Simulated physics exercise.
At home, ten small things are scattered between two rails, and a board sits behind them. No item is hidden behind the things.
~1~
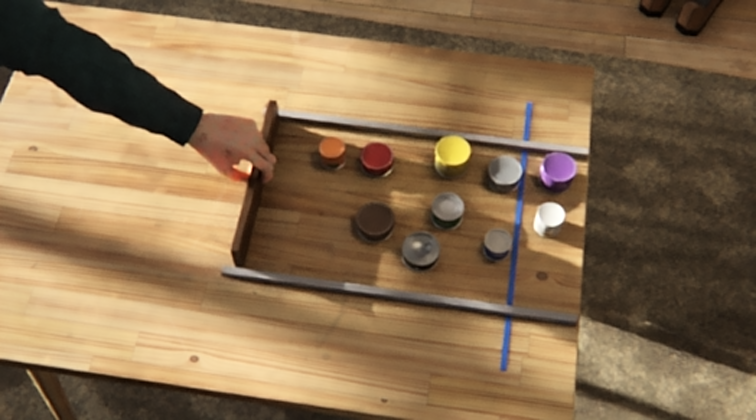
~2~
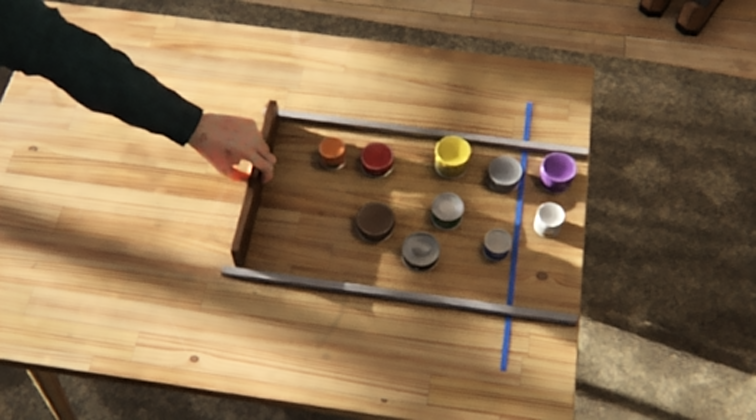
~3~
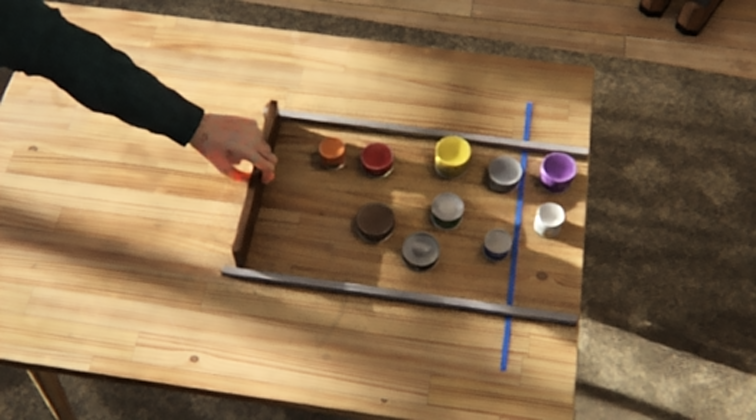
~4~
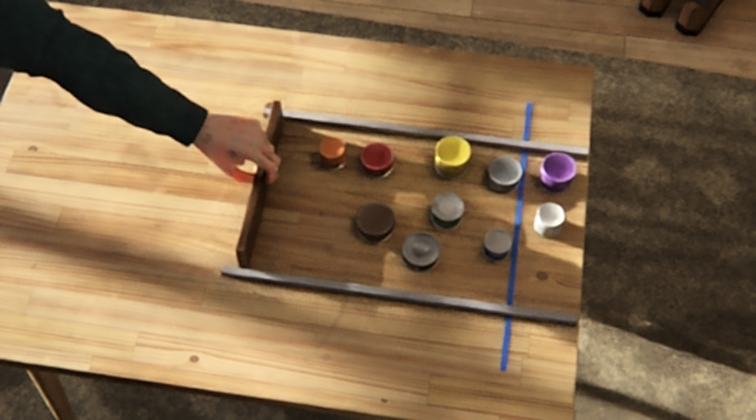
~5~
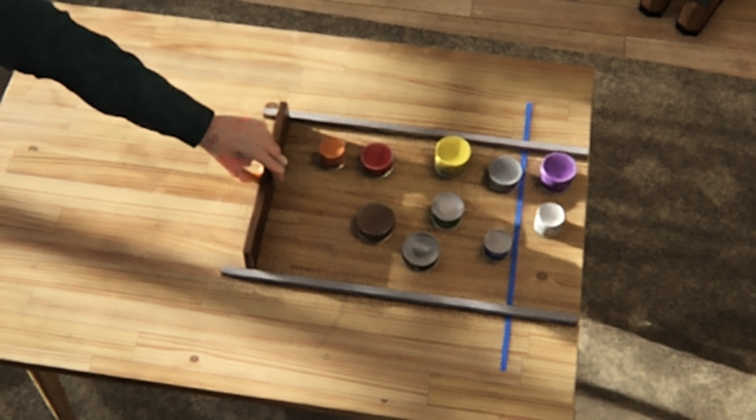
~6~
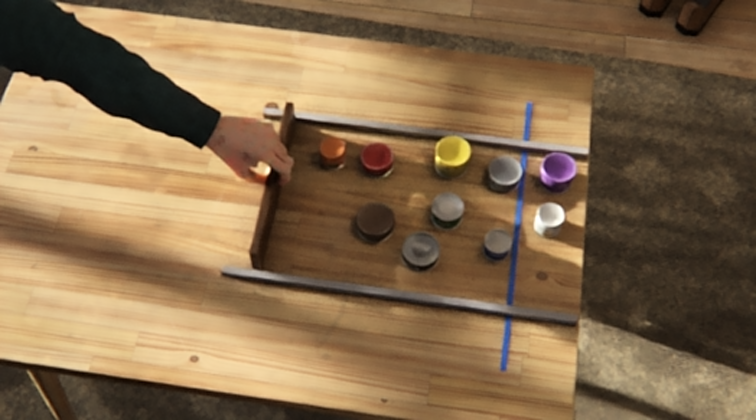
On a wooden table, small round containers of various colours sit scattered between two rails near a strip of blue tape, while a dark-sleeved arm slides an upright board slightly to the right, leaving the containers still.
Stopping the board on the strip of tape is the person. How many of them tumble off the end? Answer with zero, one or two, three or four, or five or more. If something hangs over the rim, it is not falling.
One or two.
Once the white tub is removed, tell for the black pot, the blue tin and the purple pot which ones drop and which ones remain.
In that case the black pot stays where it is, the blue tin stays where it is, the purple pot goes off the edge.
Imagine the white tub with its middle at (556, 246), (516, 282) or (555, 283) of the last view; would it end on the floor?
Results in order - still up; still up; still up.
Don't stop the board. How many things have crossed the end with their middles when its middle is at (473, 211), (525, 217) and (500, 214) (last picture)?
0; 2; 1.
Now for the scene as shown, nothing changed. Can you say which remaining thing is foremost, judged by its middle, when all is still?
Ending up nearest is the white tub.
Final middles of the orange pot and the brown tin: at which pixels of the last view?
(534, 195) and (535, 247), roughly.
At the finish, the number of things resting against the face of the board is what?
4 in contact.
Early on, none off yet; purple pot at rest near (557, 174); white tub at rest near (549, 221); blue tin at rest near (497, 245).
Finally, the number that fall off is one or two; lost, purple pot.
